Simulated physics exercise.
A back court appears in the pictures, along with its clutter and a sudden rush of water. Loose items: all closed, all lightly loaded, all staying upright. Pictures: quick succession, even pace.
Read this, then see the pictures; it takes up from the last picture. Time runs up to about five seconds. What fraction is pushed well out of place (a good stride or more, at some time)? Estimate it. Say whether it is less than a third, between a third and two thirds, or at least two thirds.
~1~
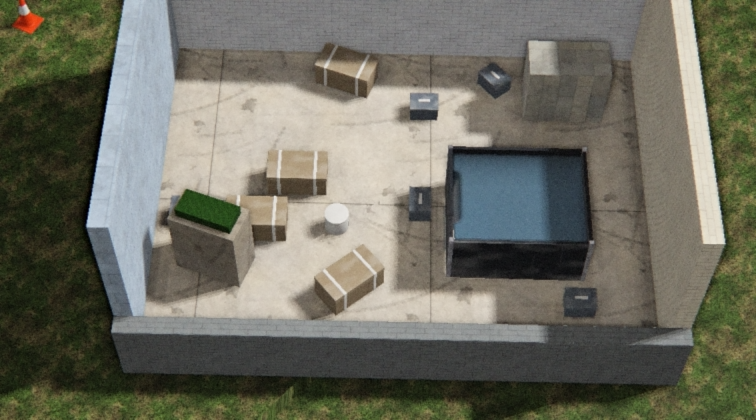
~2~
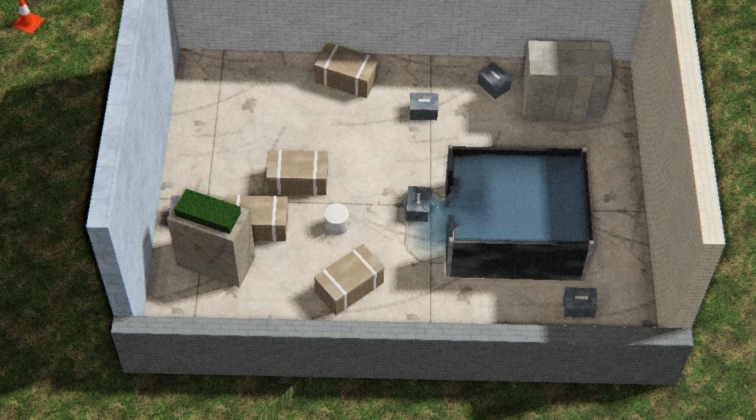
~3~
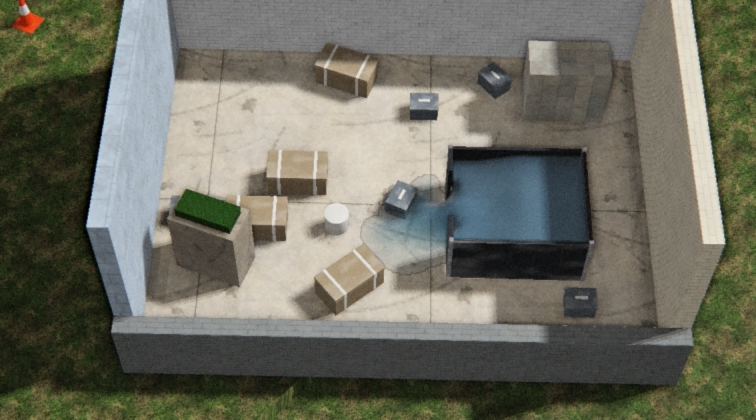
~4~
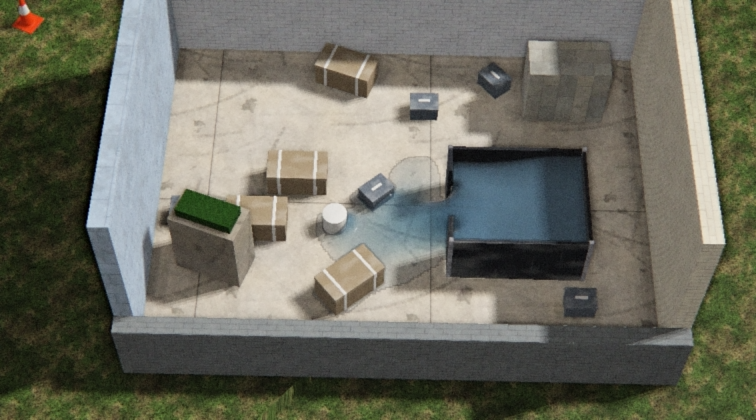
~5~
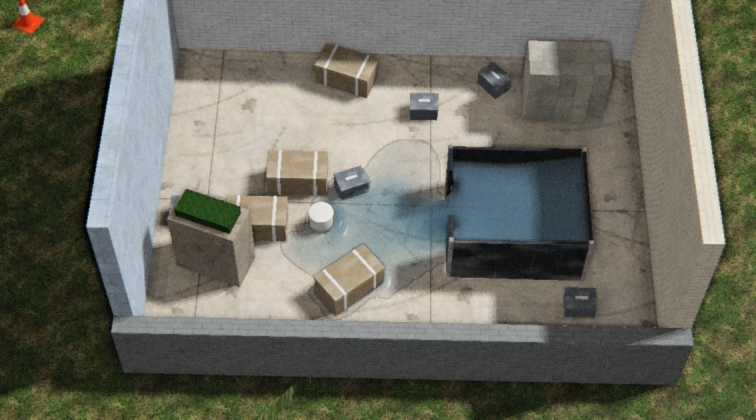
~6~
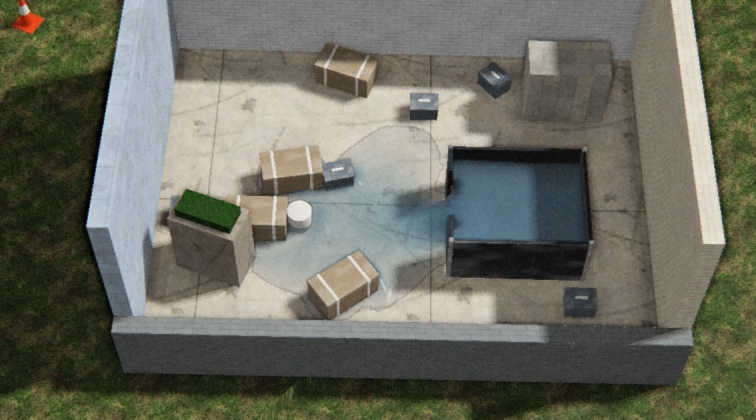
Looks to me like two in three or more get shifted a long way.
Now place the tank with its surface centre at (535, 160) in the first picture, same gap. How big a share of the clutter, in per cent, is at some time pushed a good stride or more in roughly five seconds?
About 70 per cent.
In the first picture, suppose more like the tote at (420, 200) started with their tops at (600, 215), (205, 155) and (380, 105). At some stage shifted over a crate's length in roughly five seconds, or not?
Stays put, shoved clear, stays put.
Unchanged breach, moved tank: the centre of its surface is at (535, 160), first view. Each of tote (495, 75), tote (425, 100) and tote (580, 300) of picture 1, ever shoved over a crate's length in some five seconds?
The three, one by one: Short of that, short of that and short of that.
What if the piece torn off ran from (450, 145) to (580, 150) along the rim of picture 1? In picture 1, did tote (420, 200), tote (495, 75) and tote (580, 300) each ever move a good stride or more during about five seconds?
Result per item - short of that distance / displaced that far / short of that distance.
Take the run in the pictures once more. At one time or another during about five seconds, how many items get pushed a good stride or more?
The count is 7.
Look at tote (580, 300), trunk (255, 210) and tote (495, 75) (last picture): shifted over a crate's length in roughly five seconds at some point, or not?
Object by object as listed: Falls short, travels that far and falls short.
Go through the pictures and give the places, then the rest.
In the first frame, a tote at (420, 199), on the bottom; a pail at (336, 213), on the bottom; 0 of 10 have shifted.
In the second frame, a tote at (418, 199) rests on the ground; a pail at (336, 213), on the bottom; 0 of 10 have shifted.
In the third frame, a tote at (402, 195) rests on the ground, close to its start; a pail at (336, 213), on the bottom; 1 of 10 have shifted.
In the fourth frame, a tote at (376, 187) rests on the ground, a stride from its start; a pail at (334, 213) rests on the ground; 1 of 10 have shifted.
In the fifth frame, a tote at (351, 178) rests on the ground, a stride from its start; a pail at (321, 212), on the bottom, close to its start; 2 of 10 have shifted.
In the sixth frame, a tote at (337, 170) rests on the ground, a stride from its start; a pail at (299, 211) rests on the ground, a stride from its start; 4 of 10 have shifted.
A moment on, 4 of 10 are well off their spots; 0 afloat.
Next, 5 of 10 are well off their spots; 3 afloat.
Later, 5 of 10 are well off their spots; 4 afloat.
In the end, 7 of 10 are well off their spots, and 7 have been at some point; 4 afloat.
